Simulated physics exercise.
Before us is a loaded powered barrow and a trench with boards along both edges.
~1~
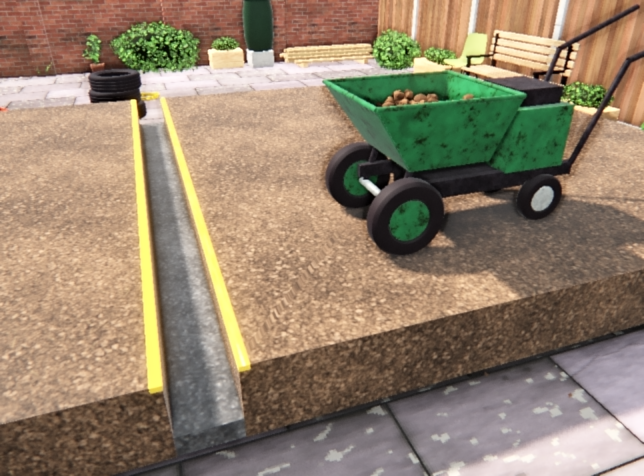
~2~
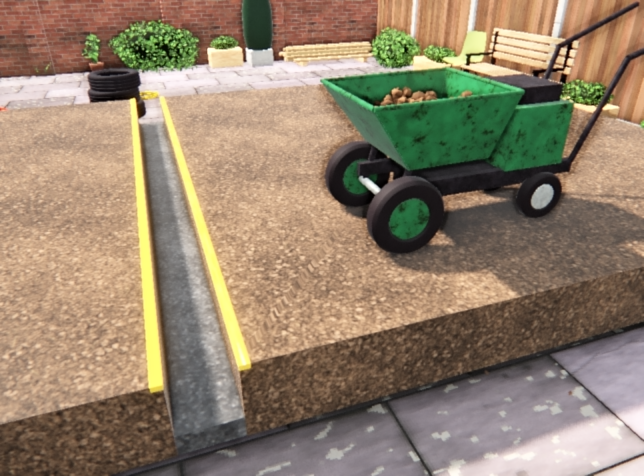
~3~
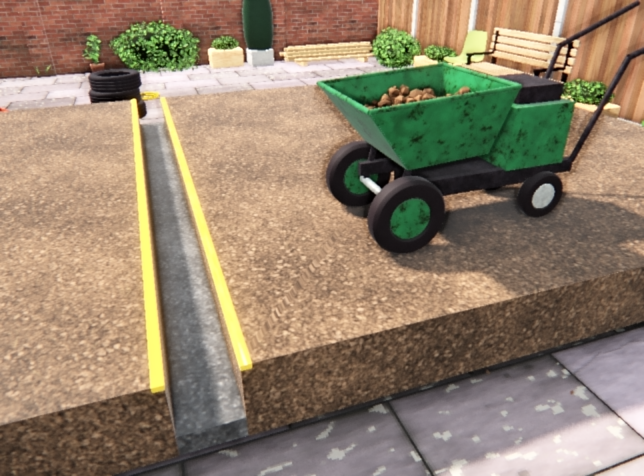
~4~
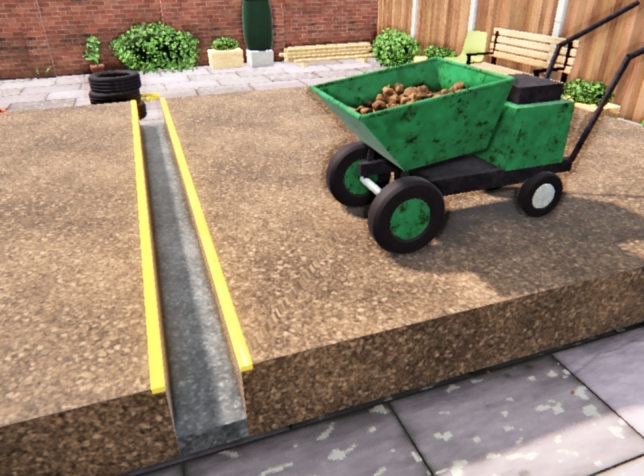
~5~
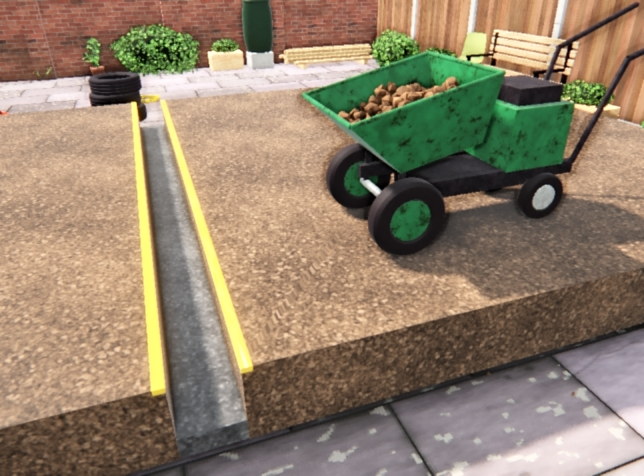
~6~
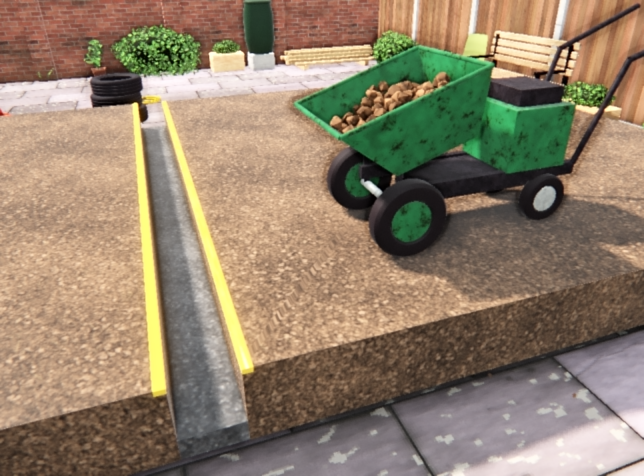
The green skip of a loaded barrow tilts gradually forward to the left beside a trench.
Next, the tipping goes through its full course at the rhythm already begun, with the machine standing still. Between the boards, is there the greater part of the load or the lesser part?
Lesser share.
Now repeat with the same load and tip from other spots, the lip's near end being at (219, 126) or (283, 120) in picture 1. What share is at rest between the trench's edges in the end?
0 per cent, then 90 per cent.
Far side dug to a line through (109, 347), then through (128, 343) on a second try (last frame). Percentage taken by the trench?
The first try comes out at 30 percent and the second at 30 percent.
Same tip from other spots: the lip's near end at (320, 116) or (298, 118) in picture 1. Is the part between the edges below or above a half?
So the first stop would give past the halfway mark, while the second would give past the halfway mark.
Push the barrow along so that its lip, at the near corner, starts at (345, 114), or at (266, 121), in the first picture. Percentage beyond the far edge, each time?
About 0 percent the first time, about 30 percent the second.
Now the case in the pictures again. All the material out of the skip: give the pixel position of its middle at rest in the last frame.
Last view, centre at rest - approx. (227, 251).
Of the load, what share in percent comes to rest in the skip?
25 per cent, roughly.
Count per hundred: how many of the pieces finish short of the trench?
Some 45 per cent.
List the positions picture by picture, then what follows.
In the first frame, lip of the skip near (377, 110), level; top of the load near (421, 113), clay clods; first edge of the trench near (230, 318); far edge near (151, 334), the trench under half as wide as the skip, and about as deep as wide.
In the second frame, lip of the skip near (374, 110), level; top of the load near (420, 111).
In the third frame, lip of the skip near (370, 113), tipped barely; top of the load near (429, 100).
In the fourth frame, lip of the skip near (361, 118), tipped a little; top of the load near (432, 106).
In the fifth frame, lip of the skip near (351, 127), tipped a little; top of the load near (430, 99).
In the sixth frame, lip of the skip near (341, 138), tipped clearly; top of the load near (422, 96); first edge of the trench near (232, 320); far edge near (154, 337).
Shortly afterwards, skip tipped steeply; the whole lot in the skip.
Next, skip tipped right over; the bulk in the skip; near a quarter short of the trench; only a few in or heaped over the trench.
Some moments later, skip tipped right over; near a quarter in the skip; near half short of the trench; near a quarter in or heaped over the trench.
In the end, skip tipped right over; near a quarter in the skip; near half short of the trench; near a quarter in or heaped over the trench; none at all beyond it.
